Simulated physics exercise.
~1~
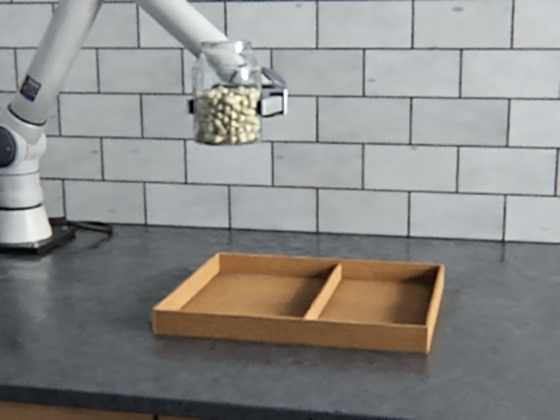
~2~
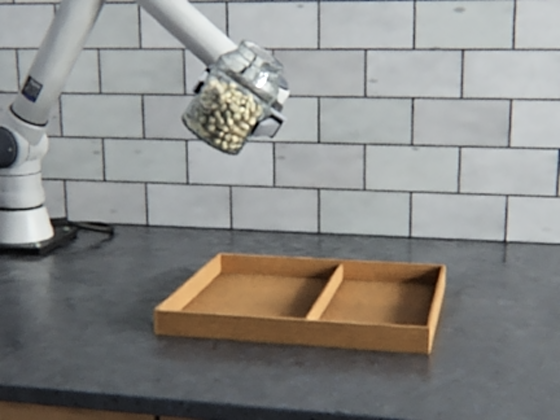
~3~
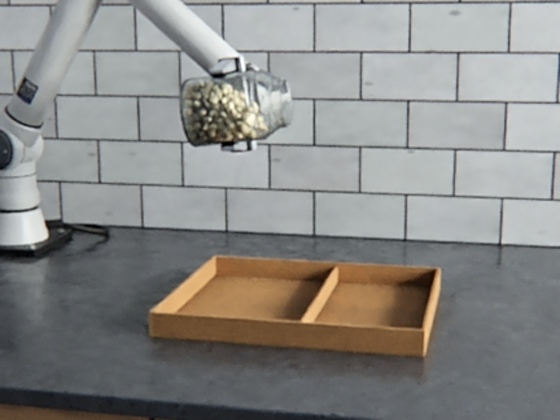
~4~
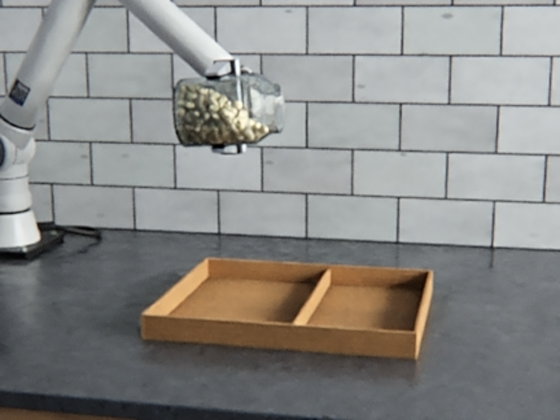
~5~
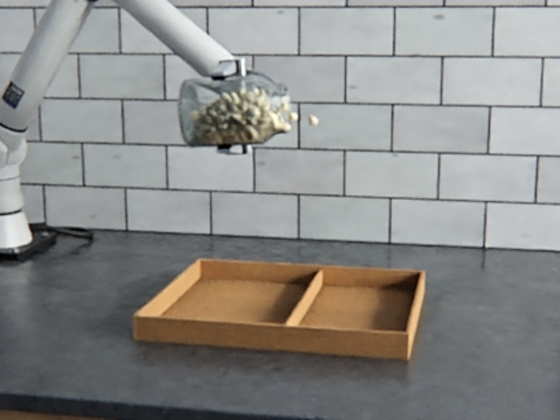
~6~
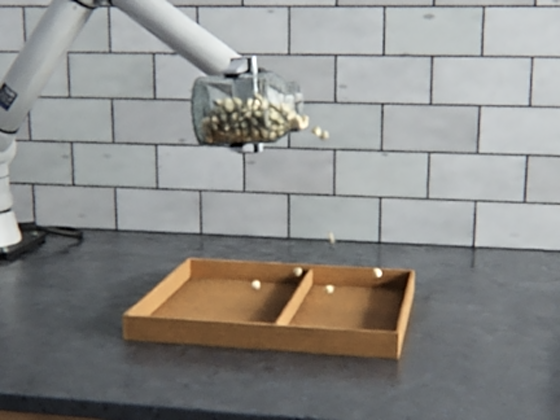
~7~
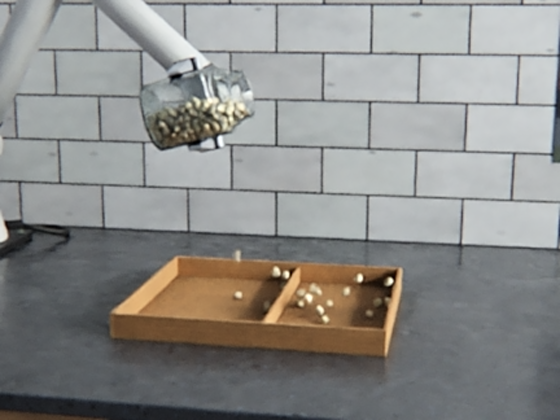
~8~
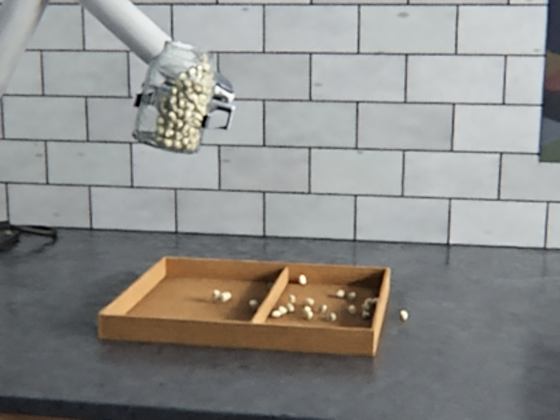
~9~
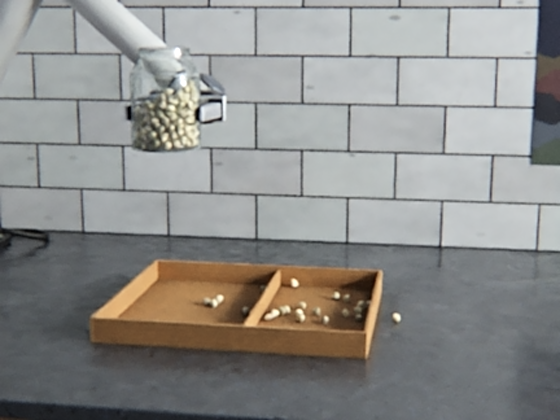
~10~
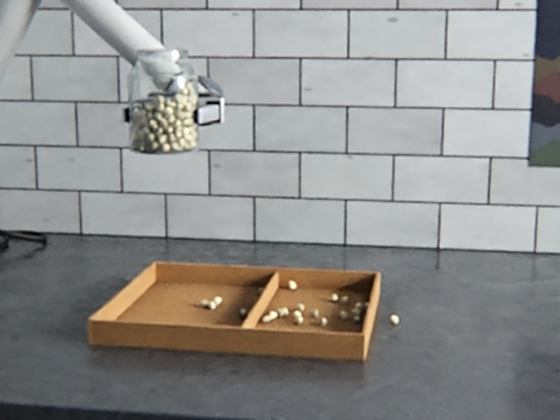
On a dark counter, a robot arm tips a jar, spills some beans, and rights it.
